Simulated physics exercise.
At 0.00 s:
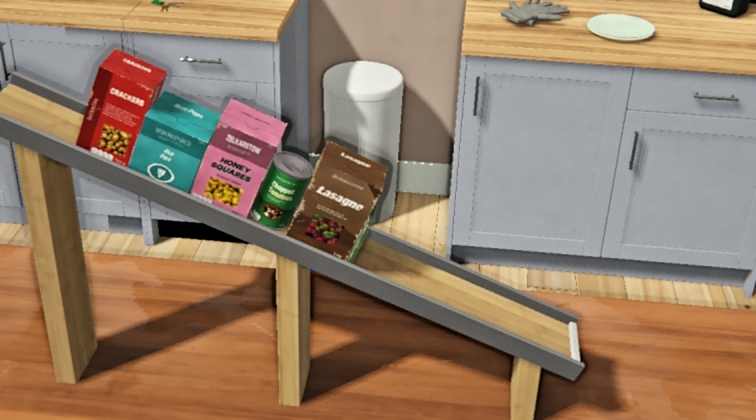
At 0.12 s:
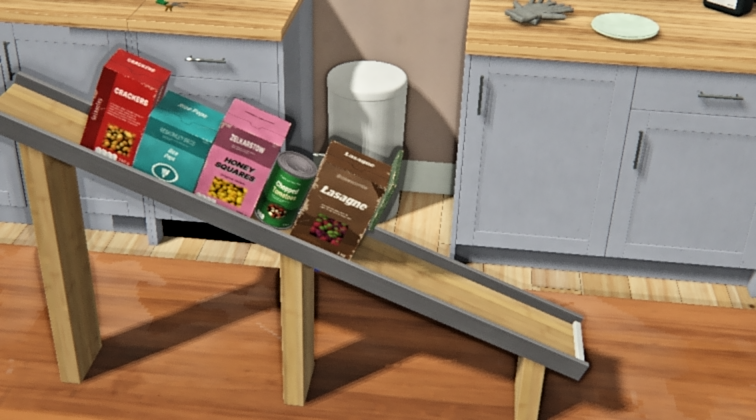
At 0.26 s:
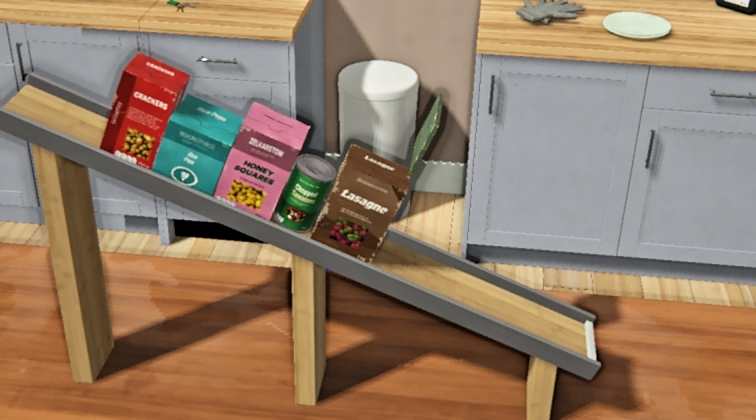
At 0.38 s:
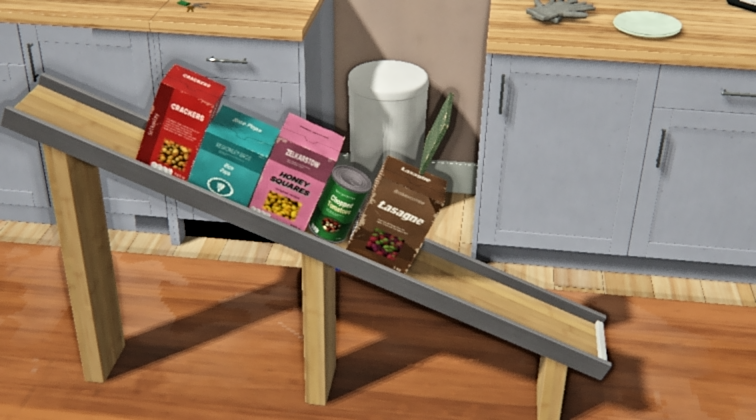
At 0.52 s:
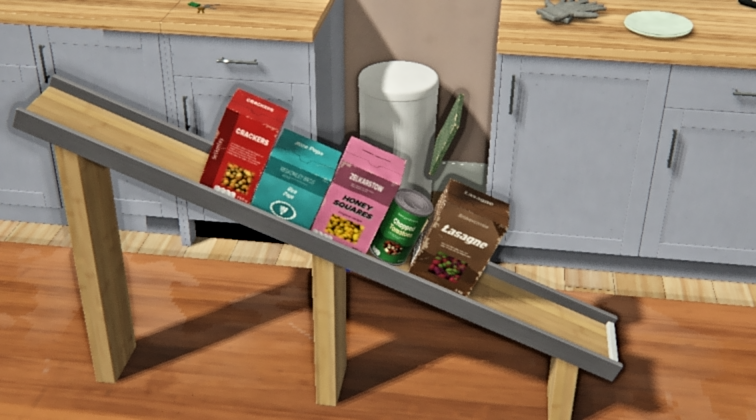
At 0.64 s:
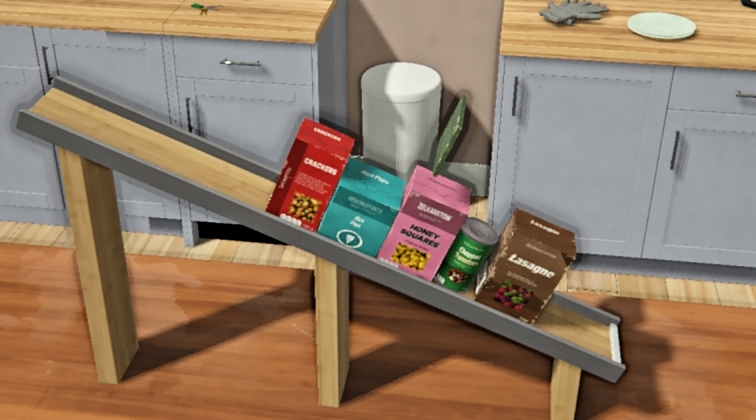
Sloping wooden lane with red, turquoise and pink packets, a green tin and a brown carton sliding together down to the right.
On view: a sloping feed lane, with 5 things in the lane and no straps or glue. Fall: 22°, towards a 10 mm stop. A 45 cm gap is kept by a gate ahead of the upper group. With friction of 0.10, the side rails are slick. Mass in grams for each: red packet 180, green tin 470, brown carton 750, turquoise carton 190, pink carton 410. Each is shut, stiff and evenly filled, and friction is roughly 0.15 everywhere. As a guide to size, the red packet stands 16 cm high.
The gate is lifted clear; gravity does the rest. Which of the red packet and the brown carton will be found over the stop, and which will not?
Here is how it goes: The red packet will not be over the stop; the brown carton will be over the stop.
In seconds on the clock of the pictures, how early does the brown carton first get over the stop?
It happens near 0.9 s.
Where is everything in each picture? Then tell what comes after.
In the first picture, gate shut; red packet (121, 109); brown carton (337, 202).
In the second picture, leader 45 cm from the stop; pink carton (242, 160); green tin (285, 191).
In the third picture, leader 43 cm from the stop; turquoise carton (198, 147); pink carton (261, 163).
In the fourth picture, leader 38 cm from the stop; brown carton (396, 216); green tin (339, 205).
In the fifth picture, leader 28 cm from the stop; brown carton (458, 239); pink carton (358, 197).
In the sixth picture, leader 16 cm from the stop; red packet (309, 176); brown carton (524, 267).
After 0.94 s, brown carton now over the stop; red packet tipped 30° from how it sat near (402, 200); pink carton tipped 30° from how it sat.
After 1.34 s, green tin now over the stop; red packet near (467, 250).
At rest (2.3 s), over the stop, green tin, brown carton and pink carton; the other 2 in the lane. In the last view, red packet near (566, 287).
